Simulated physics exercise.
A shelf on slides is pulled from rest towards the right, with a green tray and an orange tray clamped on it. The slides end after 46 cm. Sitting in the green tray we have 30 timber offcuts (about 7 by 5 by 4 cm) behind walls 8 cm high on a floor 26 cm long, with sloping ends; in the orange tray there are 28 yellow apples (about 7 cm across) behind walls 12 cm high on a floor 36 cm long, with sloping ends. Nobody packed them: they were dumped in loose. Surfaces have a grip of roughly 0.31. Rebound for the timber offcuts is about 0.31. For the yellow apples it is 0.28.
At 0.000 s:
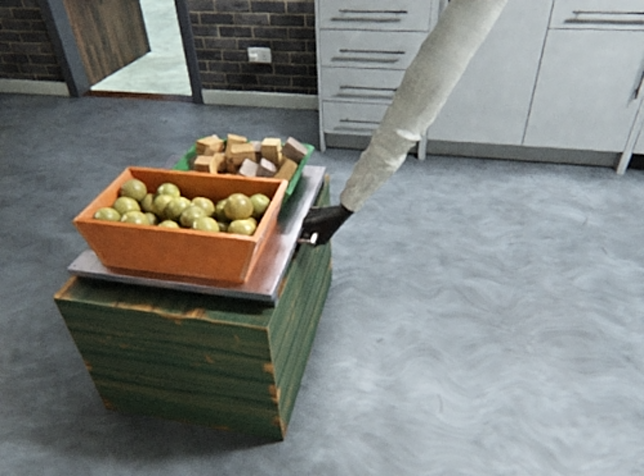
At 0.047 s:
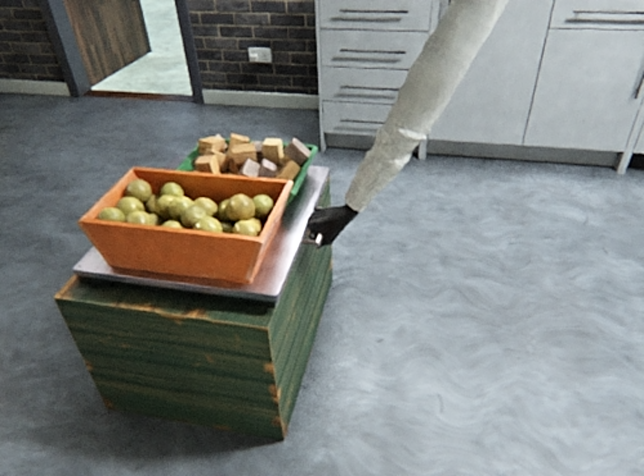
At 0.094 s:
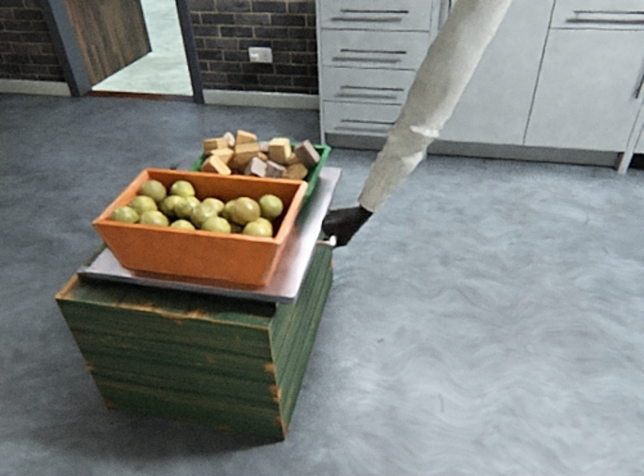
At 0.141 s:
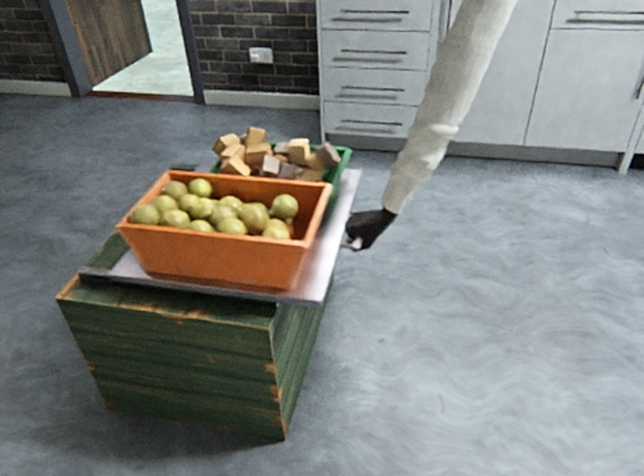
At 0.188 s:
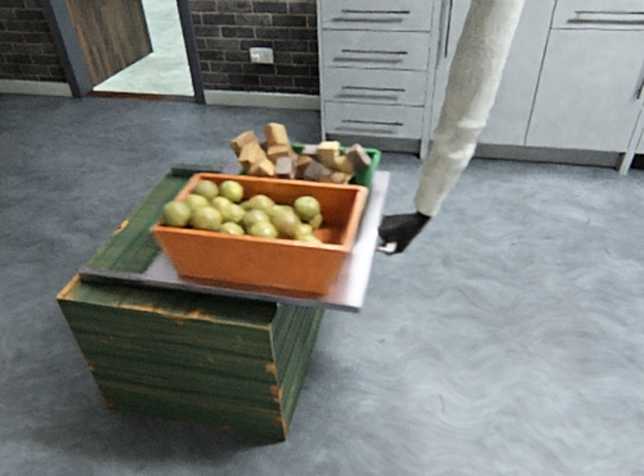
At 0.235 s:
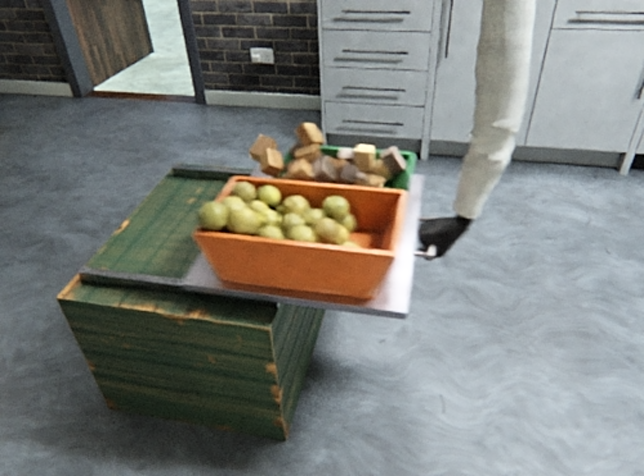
In a room with a grey swirled floor, dark brick wall and pale drawer units, a fixed camera looks down on a green wooden chest. On its metal shelf sit an orange tray of yellow-green apples and, behind it, a green tray of wooden blocks. A pale-sleeved arm with a dark hand draws the shelf rightwards, slowly then faster, carrying both trays partly beyond the chest as the blocks shift.
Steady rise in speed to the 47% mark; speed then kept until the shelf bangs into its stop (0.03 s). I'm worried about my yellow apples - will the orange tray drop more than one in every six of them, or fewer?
Fewer than one in six will drop out.
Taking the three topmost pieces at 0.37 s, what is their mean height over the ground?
I'd guess about 72 cm.
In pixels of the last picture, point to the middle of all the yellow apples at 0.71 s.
At about (394, 238) in pixels.
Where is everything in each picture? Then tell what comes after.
In the first frame (each is followed by its nearest rim corner in this view, unless another is named), orange tray, (252, 238); green tray (by its farthest rim corner), (200, 138); drawn out 0 cm; none out.
The second frame shows orange tray, (258, 239); green tray, (204, 138); drawn out 1 cm.
The third frame shows orange tray, (275, 241); green tray, (216, 139); drawn out 5 cm.
The fourth frame shows orange tray, (303, 244); green tray, (235, 141); drawn out 12 cm.
The fifth frame shows orange tray, (343, 248); green tray, (262, 143); drawn out 21 cm; 1 out, the lowest offcut at (245, 144).
The sixth frame shows orange tray, (391, 253); green tray, (294, 145); drawn out 31 cm; 1 out, the lowest offcut at (263, 149).
After 0.29 s, end of travel.
After 0.37 s, green tray 27 in, 3 out and orange tray 28 in, 0 out.
After 0.49 s, green tray 24 in, 6 out and orange tray 28 in, 0 out.
After 0.71 s, green tray 21 in, 9 out and orange tray 27 in, 1 out.
Final count (at 1.14 s), green tray 21 in, 9 out and orange tray 27 in, 1 out. Asked share, 1 of 28, 4 per cent.
